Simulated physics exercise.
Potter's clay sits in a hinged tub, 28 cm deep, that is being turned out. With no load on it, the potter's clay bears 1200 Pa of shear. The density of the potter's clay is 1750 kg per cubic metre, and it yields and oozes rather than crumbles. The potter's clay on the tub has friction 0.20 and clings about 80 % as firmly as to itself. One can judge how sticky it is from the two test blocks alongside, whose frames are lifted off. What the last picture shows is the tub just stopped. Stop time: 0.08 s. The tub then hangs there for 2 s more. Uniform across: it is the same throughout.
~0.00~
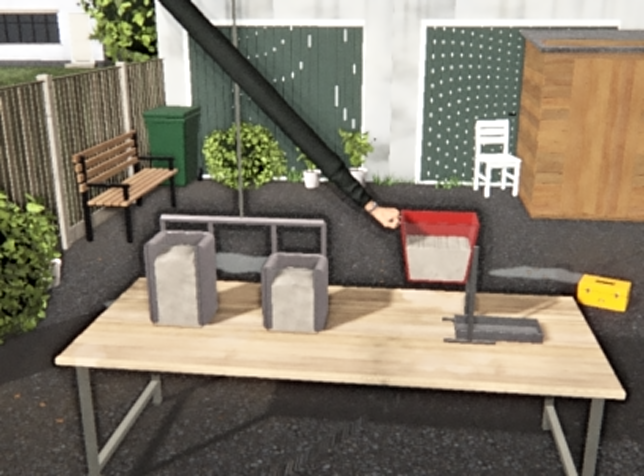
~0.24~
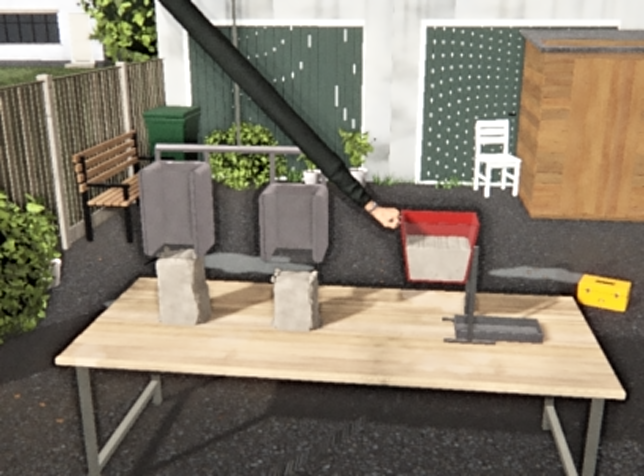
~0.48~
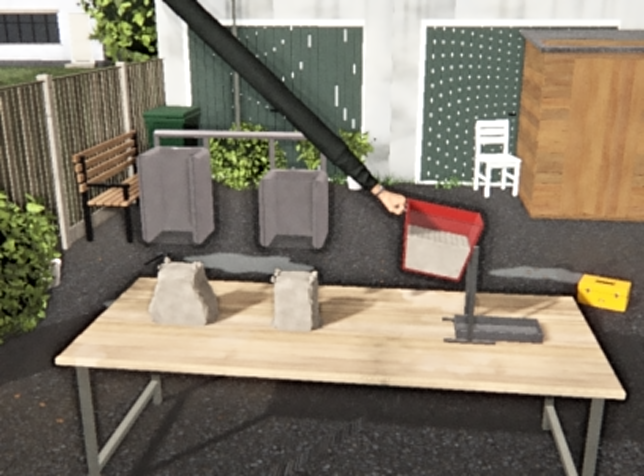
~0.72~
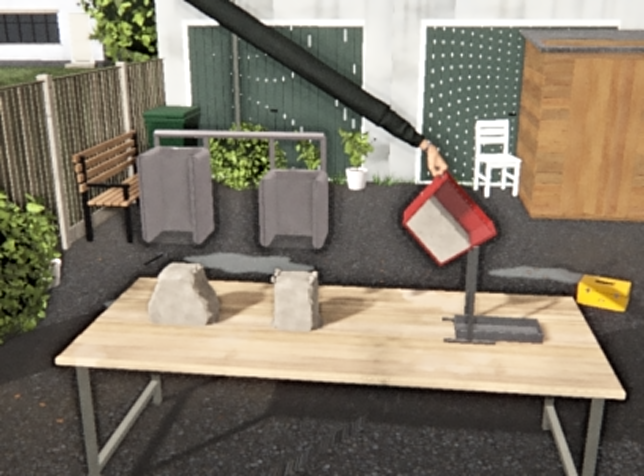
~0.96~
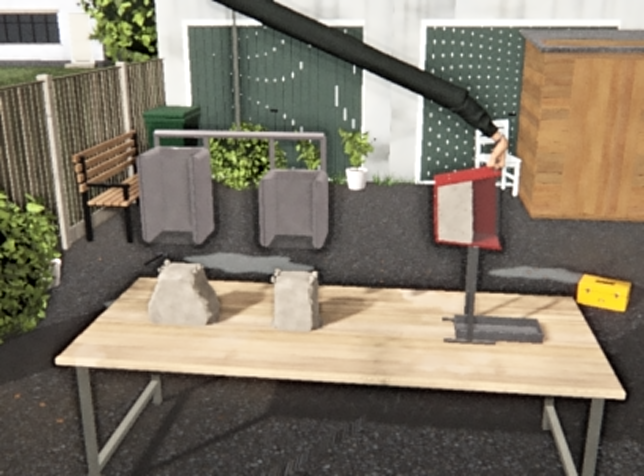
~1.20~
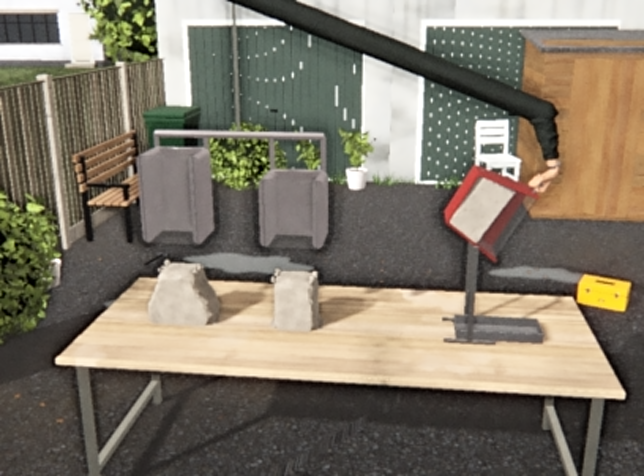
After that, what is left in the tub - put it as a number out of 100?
It works out at about 0 in every hundred.
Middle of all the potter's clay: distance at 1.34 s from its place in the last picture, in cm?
It has moved around 10 centimetres.
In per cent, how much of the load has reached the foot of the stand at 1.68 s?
About 65 per cent.
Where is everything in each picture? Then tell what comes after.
Handle-side rim at (403, 222), tilt 0 degrees; top of the potter's clay at (465, 250); blocks stand 37 cm, 26 cm (left to right), in the first frame.
Handle-side rim at (403, 222), tilt 0 degrees; top of the potter's clay at (465, 250); blocks stand 34 cm, 26 cm (left to right), in the second frame.
Handle-side rim at (409, 210), tilt 10 degrees; top of the potter's clay at (411, 237); blocks stand 28 cm, 26 cm (left to right), in the third frame.
Handle-side rim at (448, 178), tilt 48 degrees; top of the potter's clay at (430, 201); blocks stand 27 cm, 26 cm (left to right), in the fourth frame.
Handle-side rim at (501, 176), tilt 86 degrees; top of the potter's clay at (468, 182); blocks stand 27 cm, 26 cm (left to right), in the fifth frame.
Handle-side rim at (538, 199), tilt 119 degrees; top of the potter's clay at (484, 180); blocks stand 27 cm, 26 cm (left to right), in the sixth frame.
After 1.34 s, the tub is at 119 degrees and holds 96 %.
After 1.51 s, the tub is at 119 degrees and holds 25 %.
After 1.68 s, the tub is at 119 degrees and holds 0 %.
After 1.85 s, the tub is at 119 degrees and holds 0 %.
After 3.20 s, at the end, the tub is at 119 degrees and holds 0 %.
